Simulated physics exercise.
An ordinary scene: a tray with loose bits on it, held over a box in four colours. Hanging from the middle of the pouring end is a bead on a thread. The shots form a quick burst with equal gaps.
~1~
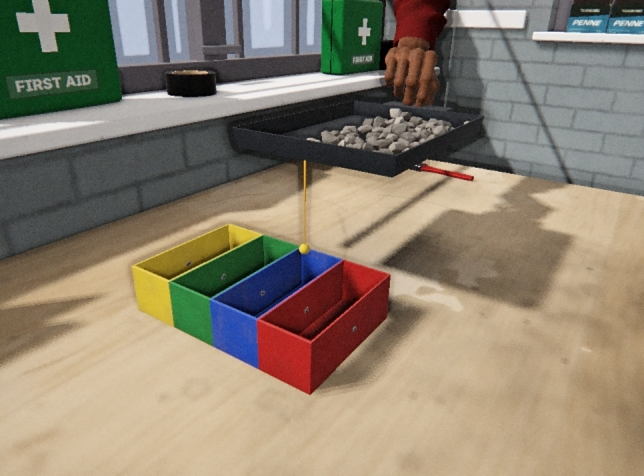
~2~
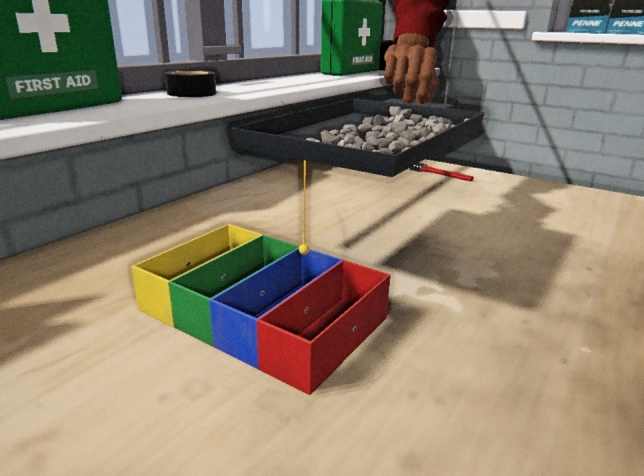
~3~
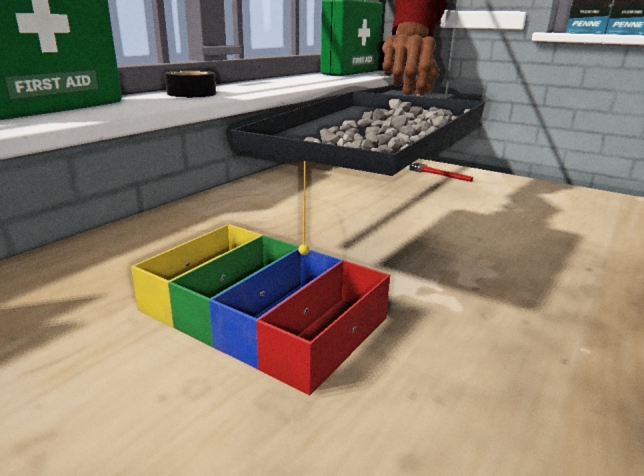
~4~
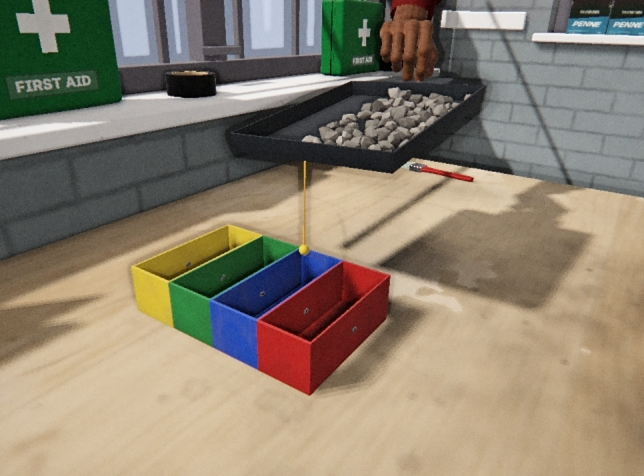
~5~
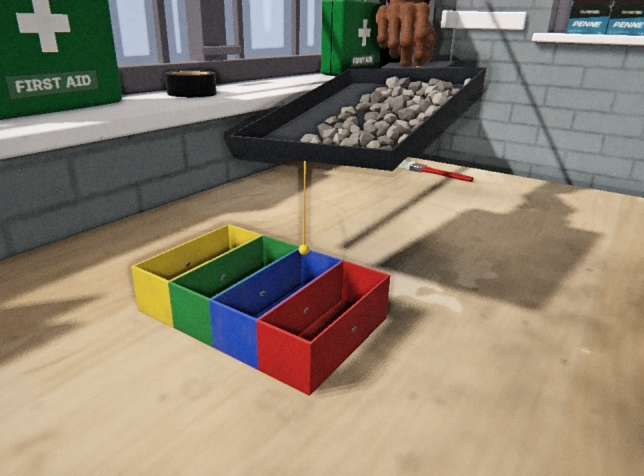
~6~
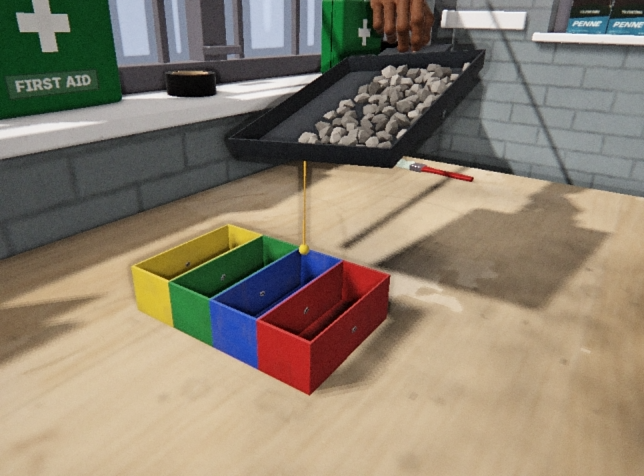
A hand tilting a dark tray of grey gravel, raising its far side above a yellow, green, blue and red box.
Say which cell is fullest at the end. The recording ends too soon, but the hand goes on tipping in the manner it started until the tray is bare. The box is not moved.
The green cell is fullest at the end.
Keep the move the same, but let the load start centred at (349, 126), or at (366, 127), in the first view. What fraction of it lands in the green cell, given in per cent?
Around 60 percent the first time, around 60 percent the second.
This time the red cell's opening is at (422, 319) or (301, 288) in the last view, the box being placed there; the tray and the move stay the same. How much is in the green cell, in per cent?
I'd say about 10 percent, followed by about 40 percent.
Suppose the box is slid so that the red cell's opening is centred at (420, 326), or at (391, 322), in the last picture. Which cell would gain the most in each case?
With the first placing it's yellow, with the second it's yellow.
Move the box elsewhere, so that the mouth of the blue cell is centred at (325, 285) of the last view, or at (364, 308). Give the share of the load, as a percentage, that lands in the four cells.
First 80 %, then 50 %.
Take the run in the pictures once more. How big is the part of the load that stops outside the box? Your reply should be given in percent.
Somewhere around 10 in a hundred.
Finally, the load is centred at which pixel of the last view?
Resting centre, last frame: Roughly (230, 302).
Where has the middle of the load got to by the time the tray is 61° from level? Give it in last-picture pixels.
The load is centred near (300, 117).
Shortly afterwards, tray tipped steeply; all but a few on the tray; only a few falling or outside the box.
Next, tray tipped right over; near two thirds on the tray; a little in the yellow cell; a little in the green cell; a little in the blue cell; a little falling or outside the box.
Some moments later, tray tipped past a quarter turn; near half in the green cell; near a quarter in the yellow cell; near a quarter in the blue cell; only a few in the red cell; a little falling or outside the box.
In the end, tray tipped past a quarter turn; near half in the green cell; near a quarter in the yellow cell; near a quarter in the blue cell; only a few in the red cell; a little outside the box.
